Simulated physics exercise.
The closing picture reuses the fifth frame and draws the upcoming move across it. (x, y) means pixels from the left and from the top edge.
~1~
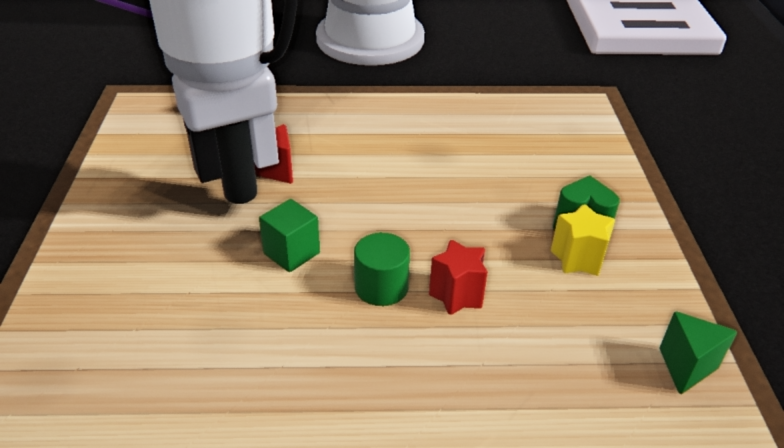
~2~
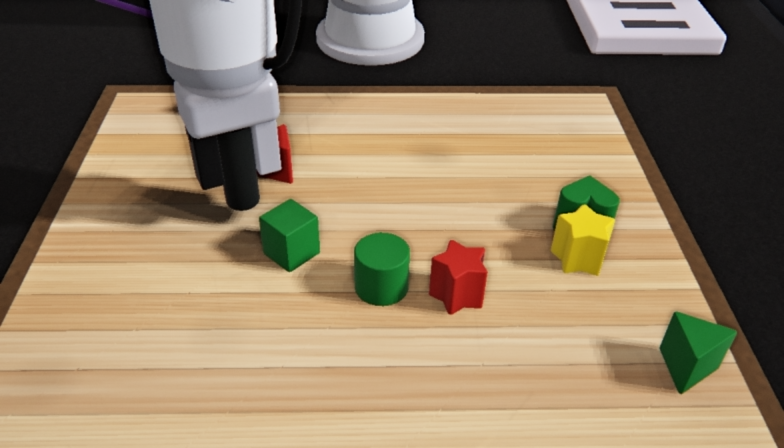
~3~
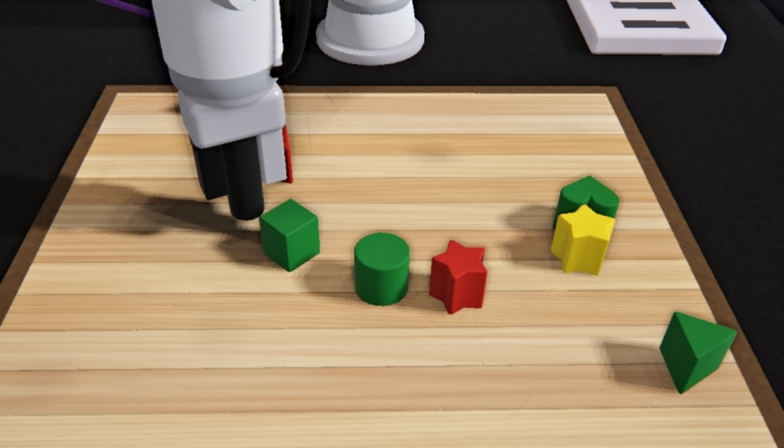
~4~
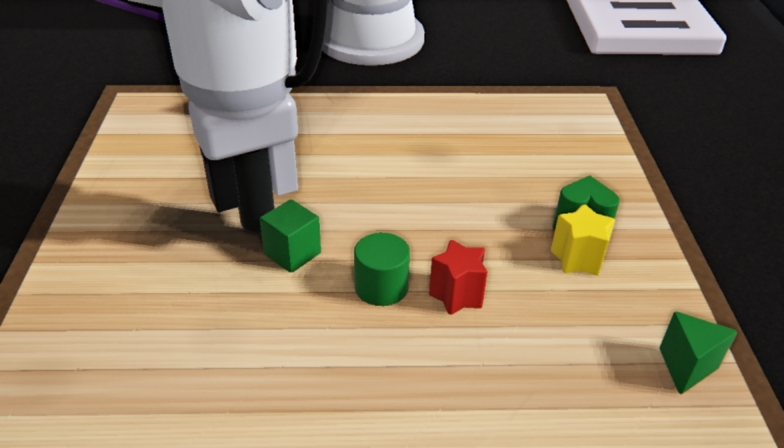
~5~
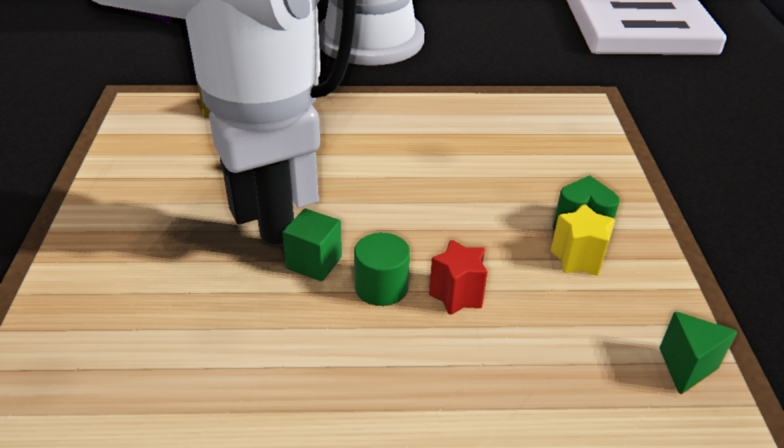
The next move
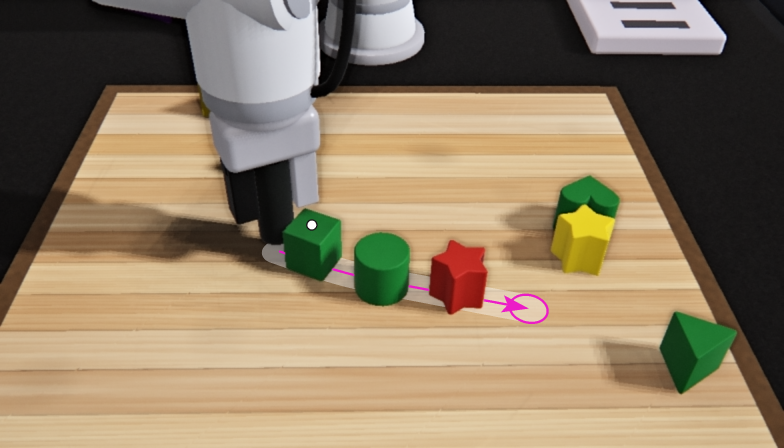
On a light wooden board with a dark rim, a white and grey robot arm with a dark tip stands behind a green cube, near other green, red and yellow blocks. The arm eases forward and rightward to the cube, then nudges it slightly right, toward the green cylinder.
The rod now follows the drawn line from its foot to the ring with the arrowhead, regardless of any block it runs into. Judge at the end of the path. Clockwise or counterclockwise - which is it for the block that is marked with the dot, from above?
From above, it turns clockwise.
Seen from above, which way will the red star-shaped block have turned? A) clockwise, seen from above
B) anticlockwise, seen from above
Letter B.
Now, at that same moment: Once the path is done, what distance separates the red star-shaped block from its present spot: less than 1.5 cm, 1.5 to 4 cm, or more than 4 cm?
My prediction: Over 4 cm.
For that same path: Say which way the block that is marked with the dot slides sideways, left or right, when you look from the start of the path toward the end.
Towards the right-hand side.
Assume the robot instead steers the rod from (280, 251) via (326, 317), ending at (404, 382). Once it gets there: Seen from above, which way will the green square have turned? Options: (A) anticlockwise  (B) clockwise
A.
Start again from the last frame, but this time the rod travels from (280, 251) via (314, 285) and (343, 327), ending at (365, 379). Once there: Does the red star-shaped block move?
Yes, it checks out.
Drawn move, from (280, 251) through (397, 284) to (529, 309); the dot is on the green square.
What follows on the original path. One third of the way, rod at (356, 259); green square at (393, 251); green circular block at (437, 273); red star-shaped block at (489, 262), turned 40° anticlockwise.
Two thirds of the way, rod at (444, 276); green square at (475, 281), turned 40° clockwise; green circular block at (507, 317); red star-shaped block at (522, 271).
At the end, rod at (532, 292); green square at (505, 299), turned 75° clockwise; green circular block at (525, 345); red star-shaped block at (577, 283), turned 160° anticlockwise; yellow star-shaped block still.
